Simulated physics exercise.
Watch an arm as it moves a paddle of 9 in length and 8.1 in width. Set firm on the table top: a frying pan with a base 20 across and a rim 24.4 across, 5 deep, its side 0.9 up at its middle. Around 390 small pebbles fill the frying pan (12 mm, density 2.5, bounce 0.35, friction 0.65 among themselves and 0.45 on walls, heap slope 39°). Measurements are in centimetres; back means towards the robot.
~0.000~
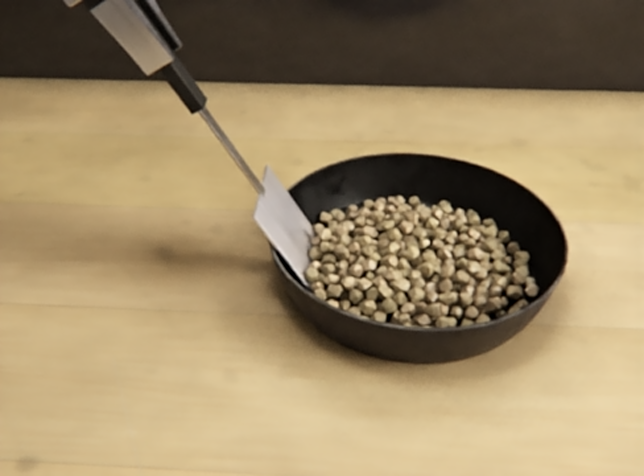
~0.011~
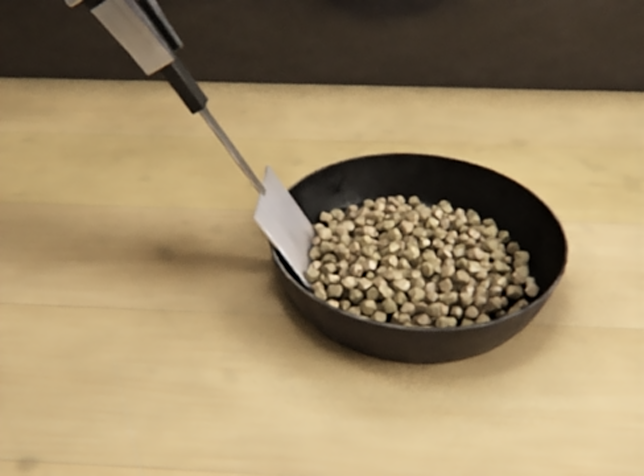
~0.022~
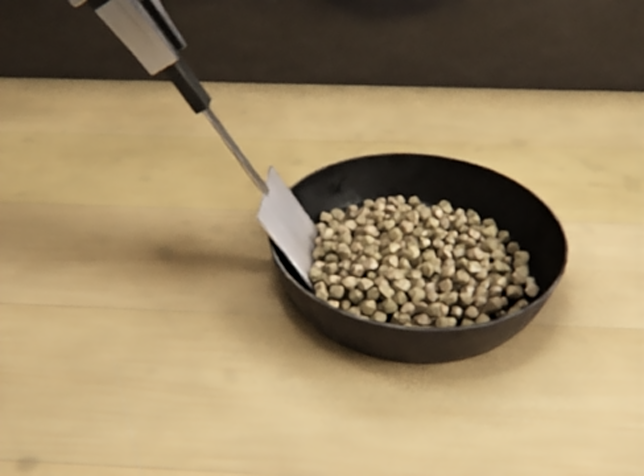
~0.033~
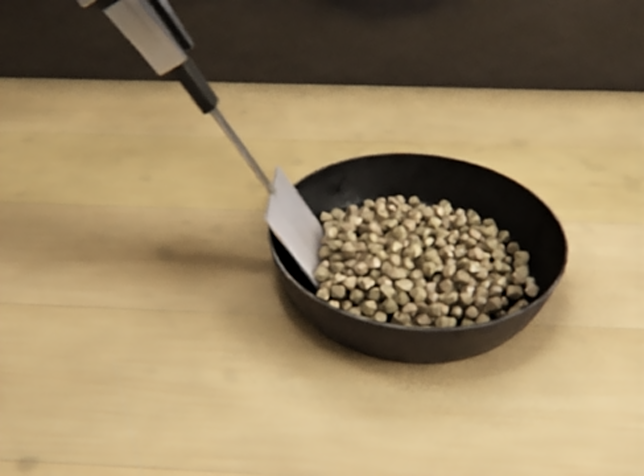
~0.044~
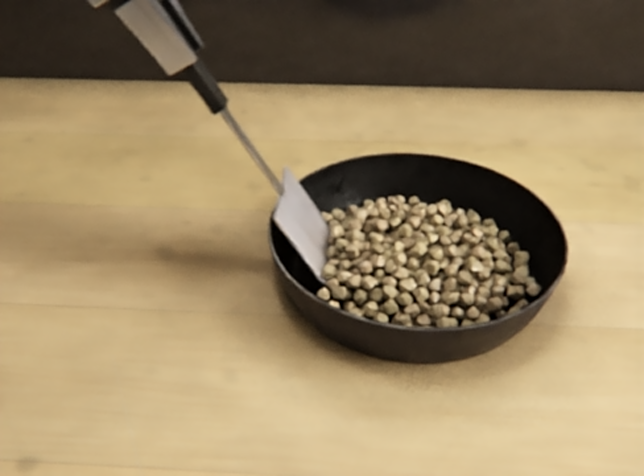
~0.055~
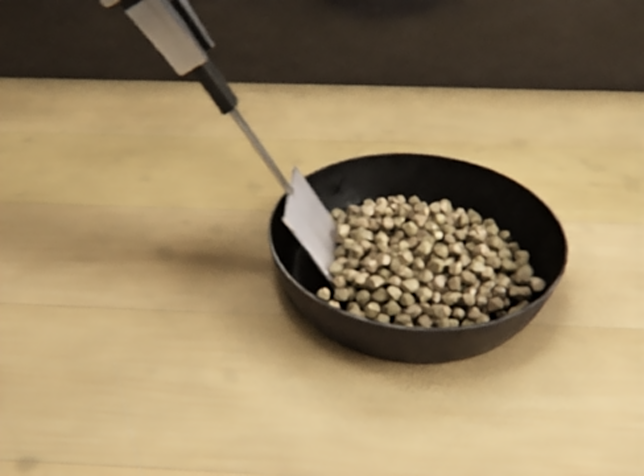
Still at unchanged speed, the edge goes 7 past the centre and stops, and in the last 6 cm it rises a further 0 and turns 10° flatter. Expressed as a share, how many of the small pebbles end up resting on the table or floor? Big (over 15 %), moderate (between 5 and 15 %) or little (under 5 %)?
The share is little.
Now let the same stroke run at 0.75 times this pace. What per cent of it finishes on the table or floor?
Roughly 0 percent ends on the table or floor.
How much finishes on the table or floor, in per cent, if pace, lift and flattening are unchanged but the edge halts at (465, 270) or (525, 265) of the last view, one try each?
I'd say roughly 0 per cent, then roughly 15 per cent.
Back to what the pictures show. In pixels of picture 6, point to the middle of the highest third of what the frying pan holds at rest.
Near (510, 242).
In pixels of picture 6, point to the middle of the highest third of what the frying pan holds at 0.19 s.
(476, 244).
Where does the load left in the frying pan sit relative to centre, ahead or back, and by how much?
Ahead of centre, roughly 4.5 centimetres.
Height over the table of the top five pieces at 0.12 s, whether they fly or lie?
Estimated height above table: Approx. 4 cm.
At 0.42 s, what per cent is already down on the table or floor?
Around 0 percent.
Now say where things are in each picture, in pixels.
In the first frame, paddle top edge at (261, 190), sloping 60°; upper third of the load around (408, 253), from x 310 to 530, top at y 200; 389 in the frying pan.
In the second frame, paddle top edge at (261, 190), sloping 60°; upper third of the load around (406, 253), from x 315 to 530, top at y 200.
In the third frame, paddle top edge at (265, 190), sloping 60°; upper third of the load around (404, 250), from x 315 to 530, top at y 200.
In the fourth frame, paddle top edge at (272, 190), sloping 60°; upper third of the load around (403, 249), from x 315 to 530, top at y 200.
In the fifth frame, paddle top edge at (281, 191), sloping 60°; upper third of the load around (407, 249), from x 315 to 530, top at y 200.
In the sixth frame, paddle top edge at (290, 191), sloping 60°; upper third of the load around (410, 247), from x 315 to 535, top at y 200; 389 in the frying pan.
By 0.12 s, sloping 60°, highest piece 5 above the table; 389 in the frying pan.
By 0.19 s, sloping 56°, highest piece 7 above the table; 389 in the frying pan.
By 0.42 s, sloping 50°, highest piece 6 above the table; 388 in the frying pan, 1 on the table or floor.
By 1.47 s, sloping 50°, highest piece 6 above the table; 388 in the frying pan, 1 on the table or floor.
Final count, 388 in the frying pan, 1 on the table or floor. That is 0 % on the table or floor.
